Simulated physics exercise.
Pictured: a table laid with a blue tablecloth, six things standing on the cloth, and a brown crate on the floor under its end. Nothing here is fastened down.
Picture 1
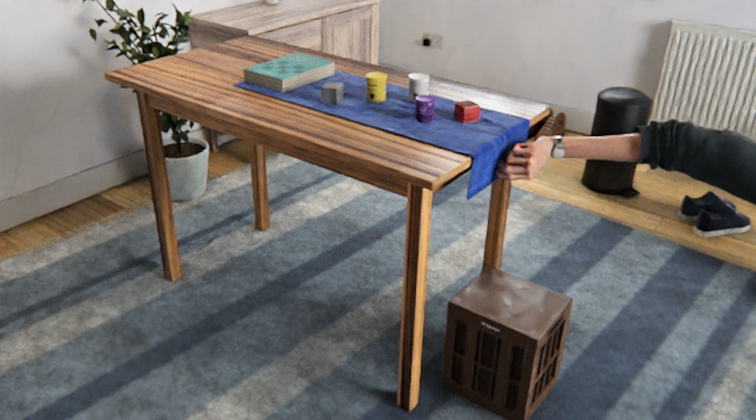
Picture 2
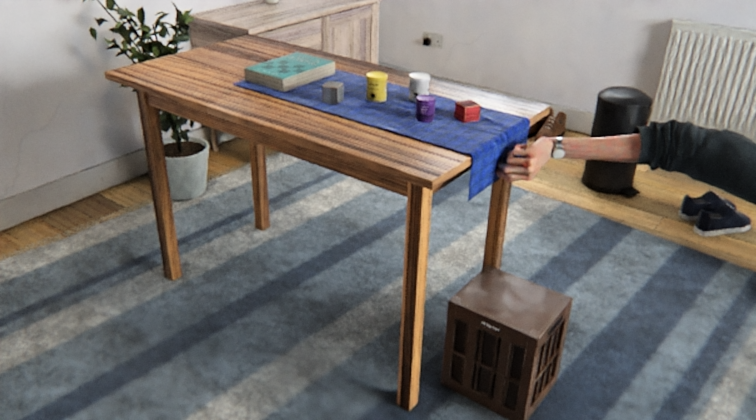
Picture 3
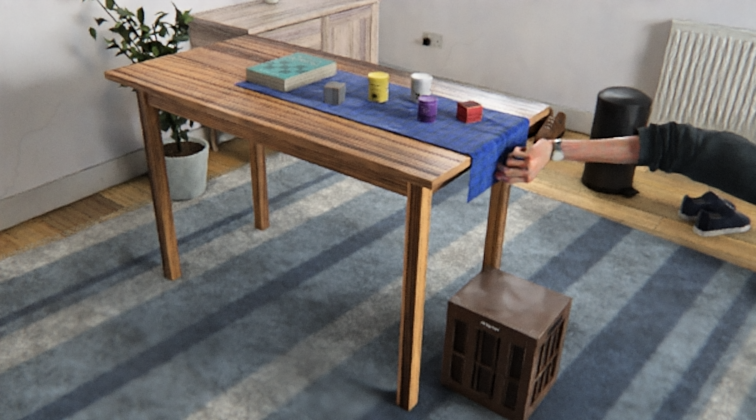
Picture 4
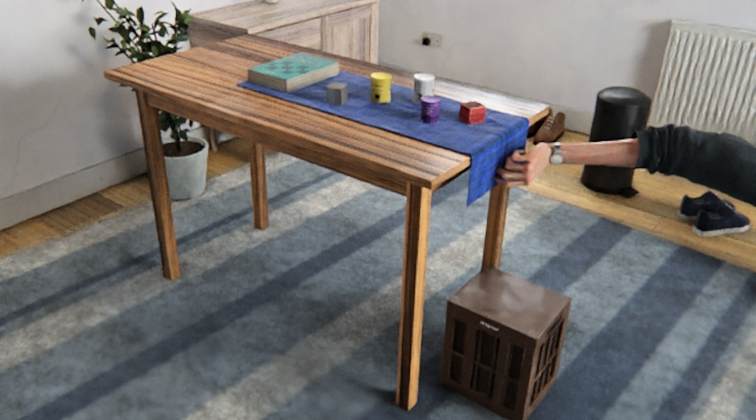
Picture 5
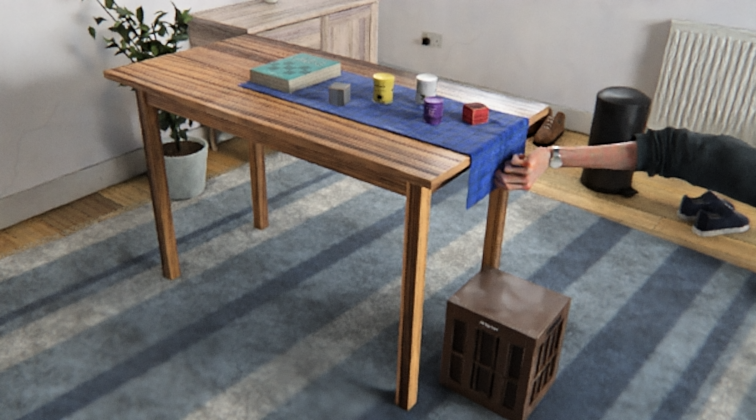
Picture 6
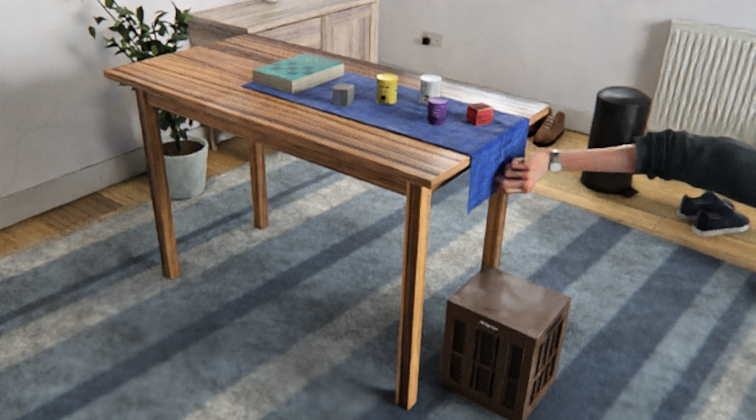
A hand at the right gripped the end of a blue cloth on a wooden table and slowly drew it down slightly, and the book, cups and small blocks on it shifted a little to the right.
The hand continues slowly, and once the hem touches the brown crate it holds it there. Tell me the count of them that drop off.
My prediction: Three will come off.
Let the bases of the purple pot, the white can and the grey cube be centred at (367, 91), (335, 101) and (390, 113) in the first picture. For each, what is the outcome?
The purple pot stays put, the white can stays put, the grey cube ends up off.
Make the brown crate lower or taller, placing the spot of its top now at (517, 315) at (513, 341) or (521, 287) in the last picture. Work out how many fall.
That would be 4 and 2.
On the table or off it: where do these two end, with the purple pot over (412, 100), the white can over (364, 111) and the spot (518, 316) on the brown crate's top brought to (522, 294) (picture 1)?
The purple pot stays aboard, and the white can stays aboard.
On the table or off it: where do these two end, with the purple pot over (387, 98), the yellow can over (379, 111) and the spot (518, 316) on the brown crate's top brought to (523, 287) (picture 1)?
In the end the purple pot rides it out; meanwhile the yellow can rides it out.
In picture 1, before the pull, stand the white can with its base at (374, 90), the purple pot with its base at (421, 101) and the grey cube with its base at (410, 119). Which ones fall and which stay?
The white can will stay where it is, the purple pot will end up off, the grey cube will end up off.
Soon after, hem near (493, 228); red cube gone.
Then, hem near (490, 261); red cube and purple pot gone.
Further on, hem on the crate; red cube, purple pot and white can gone.
At rest, hem on the crate; red cube, purple pot and white can gone. It carries off three.
